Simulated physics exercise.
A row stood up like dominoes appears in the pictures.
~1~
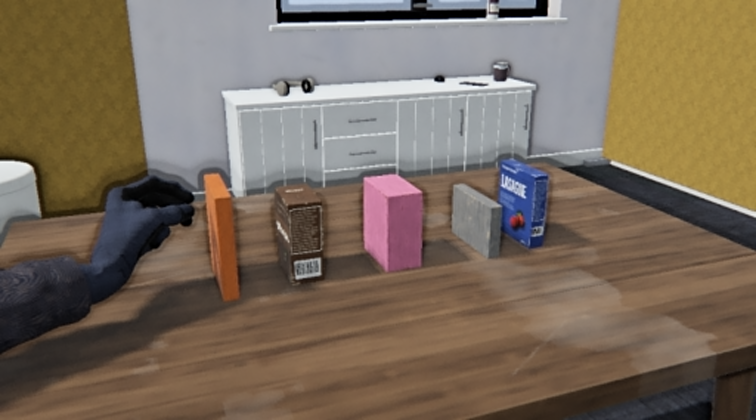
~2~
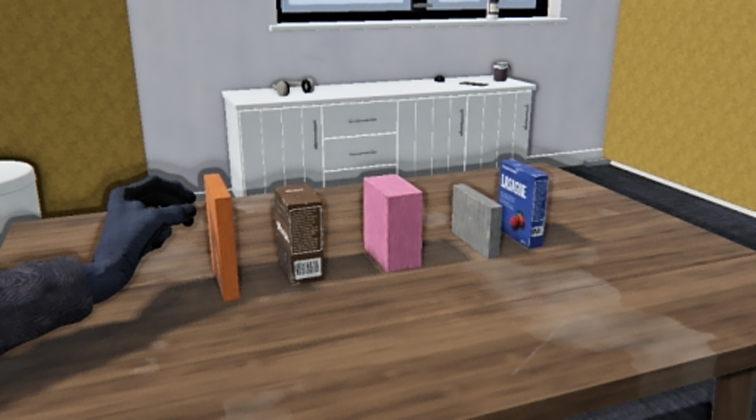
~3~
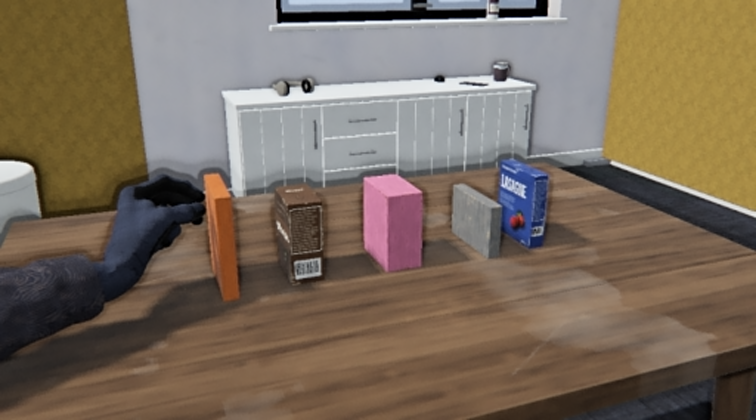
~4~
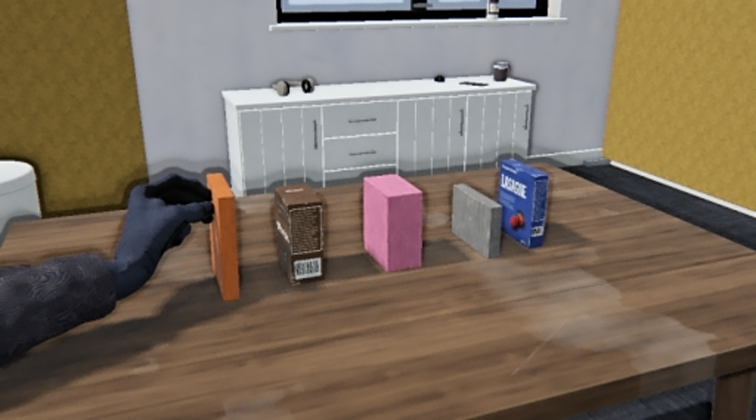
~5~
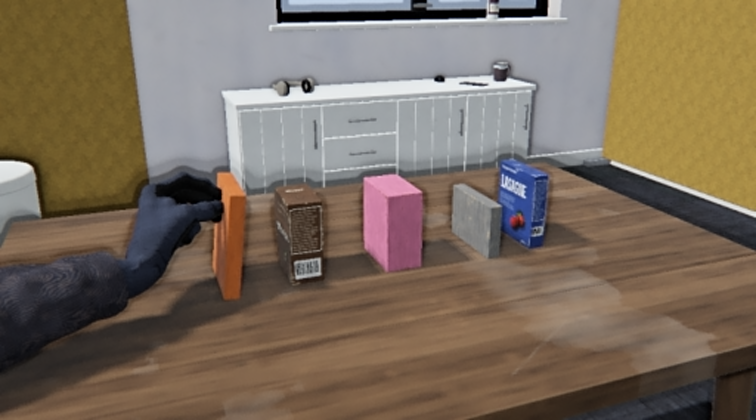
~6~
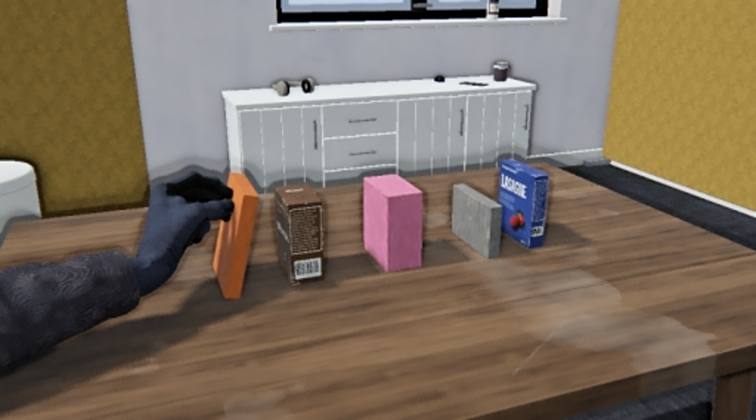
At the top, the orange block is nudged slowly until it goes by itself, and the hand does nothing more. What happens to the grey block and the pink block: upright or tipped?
Outcome: The grey block is not brought down; the pink block is not brought down.
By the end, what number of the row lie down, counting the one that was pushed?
All told, the number is 2.
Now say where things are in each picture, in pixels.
Grey block (475, 220); pink block (392, 222), in the first frame.
Brown packet (299, 234), in the second frame.
Brown packet (299, 234), in the third frame.
Orange block 2° over; brown packet (299, 234), in the fourth frame.
Orange block 8° over; brown packet (299, 234), in the fifth frame.
Orange block 14° over; grey block (475, 220); pink block (392, 222), in the sixth frame.
Then, 0.10 s past the last view, orange block 28° over.
Then, 0.30 s past the last view, orange block 46° over; brown packet rocked 22° from its first pose.
Then, 0.40 s past the last view, orange block 61° over; pink block rocked 4° from its first pose near (394, 220); brown packet rocked 51° from its first pose.
Finally, down or leaning hard on the table, brown packet; left askew, pink block; grey block still in place. Final places as the last picture's camera would see them, grey block near (475, 220), pink block near (395, 220).
